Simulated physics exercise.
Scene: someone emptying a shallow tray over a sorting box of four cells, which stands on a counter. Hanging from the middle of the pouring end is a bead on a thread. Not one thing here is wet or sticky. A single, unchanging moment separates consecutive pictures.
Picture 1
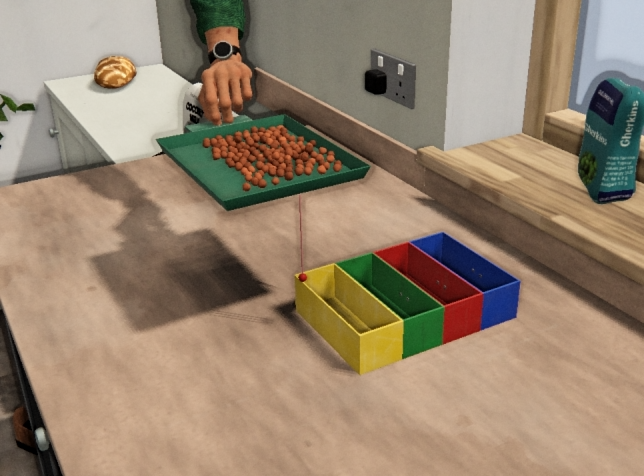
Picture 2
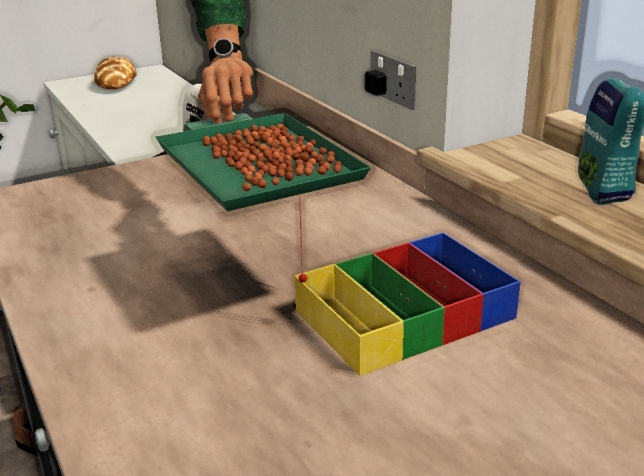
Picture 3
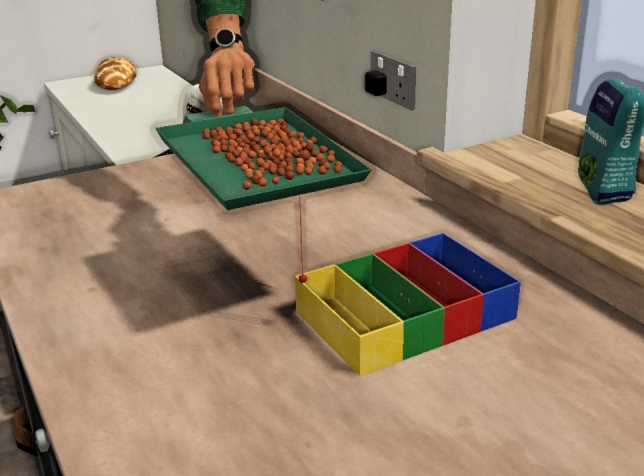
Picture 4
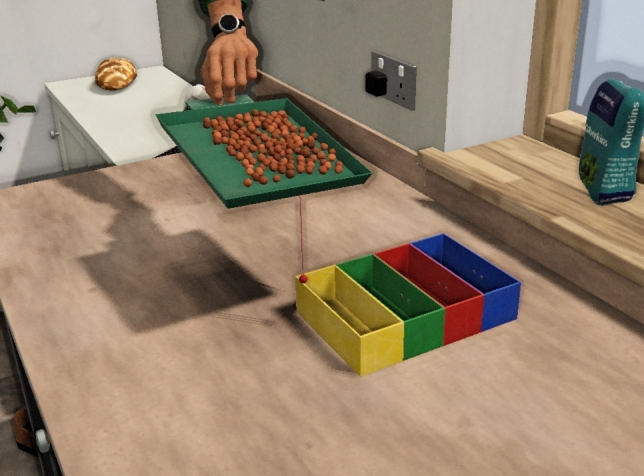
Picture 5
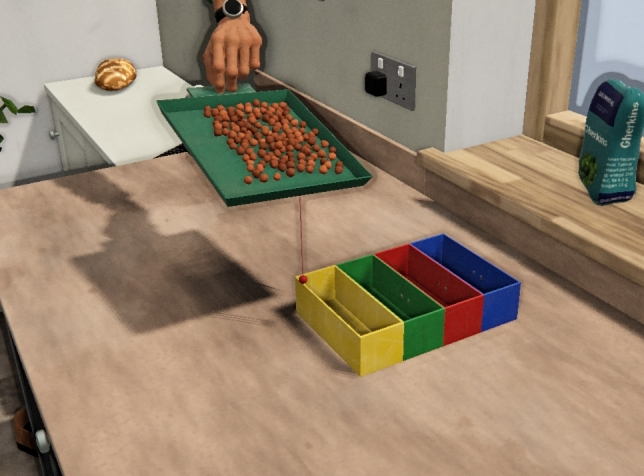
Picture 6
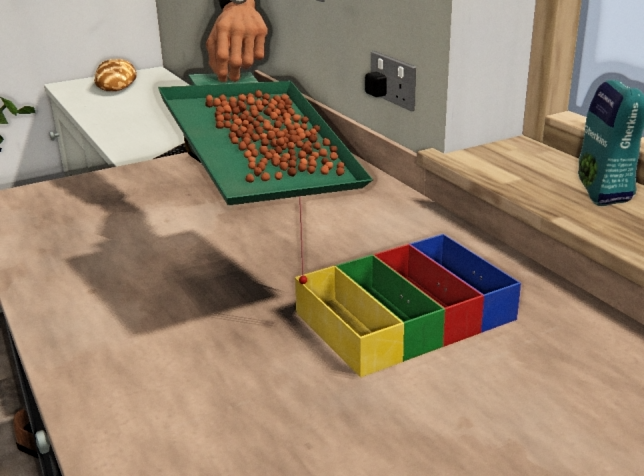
The footage shows a hand at the far end of a green tray of reddish-brown pellets gradually raising that end, tilting the tray above a counter where a box with yellow, green, red and blue cells stays still.
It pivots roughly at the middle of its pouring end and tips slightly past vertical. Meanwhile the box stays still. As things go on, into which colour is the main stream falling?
The main stream falls into the green cell.
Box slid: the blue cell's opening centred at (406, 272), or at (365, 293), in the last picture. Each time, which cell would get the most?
Try 1: The red one. Try 2: The cell in blue.
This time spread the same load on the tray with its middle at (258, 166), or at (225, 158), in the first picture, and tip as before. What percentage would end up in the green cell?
About 50 % and 60 %.
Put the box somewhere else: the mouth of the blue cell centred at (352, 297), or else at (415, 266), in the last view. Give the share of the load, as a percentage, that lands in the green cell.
In order, 0 % and 30 %.
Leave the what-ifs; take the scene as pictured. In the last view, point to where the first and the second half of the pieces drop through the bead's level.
The opening half passes (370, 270), the closing half (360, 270).
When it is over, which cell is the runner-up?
Ranked second: That yellow cell.
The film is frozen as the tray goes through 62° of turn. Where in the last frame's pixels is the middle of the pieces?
Its middle sits at about pixel (327, 162).
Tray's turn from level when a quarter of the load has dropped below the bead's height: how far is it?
Close to 85 degrees, I reckon.
Just after the last frame, tray tipped steeply; almost all on the tray; just a few in the green cell; just a few falling or outside the box.
A moment on, tray tipped past a quarter turn; about a tenth on the tray; roughly half in the green cell; roughly a quarter in the yellow cell; just a few in the red cell; roughly a quarter falling or outside the box.
Further on, tray tipped past a quarter turn; roughly two thirds in the green cell; roughly a third in the yellow cell; just a few in the red cell; about a tenth falling or outside the box.
When it is over, tray tipped past a quarter turn; roughly two thirds in the green cell; roughly a third in the yellow cell; just a few in the red cell; not one in the blue cell; about a tenth outside the box.
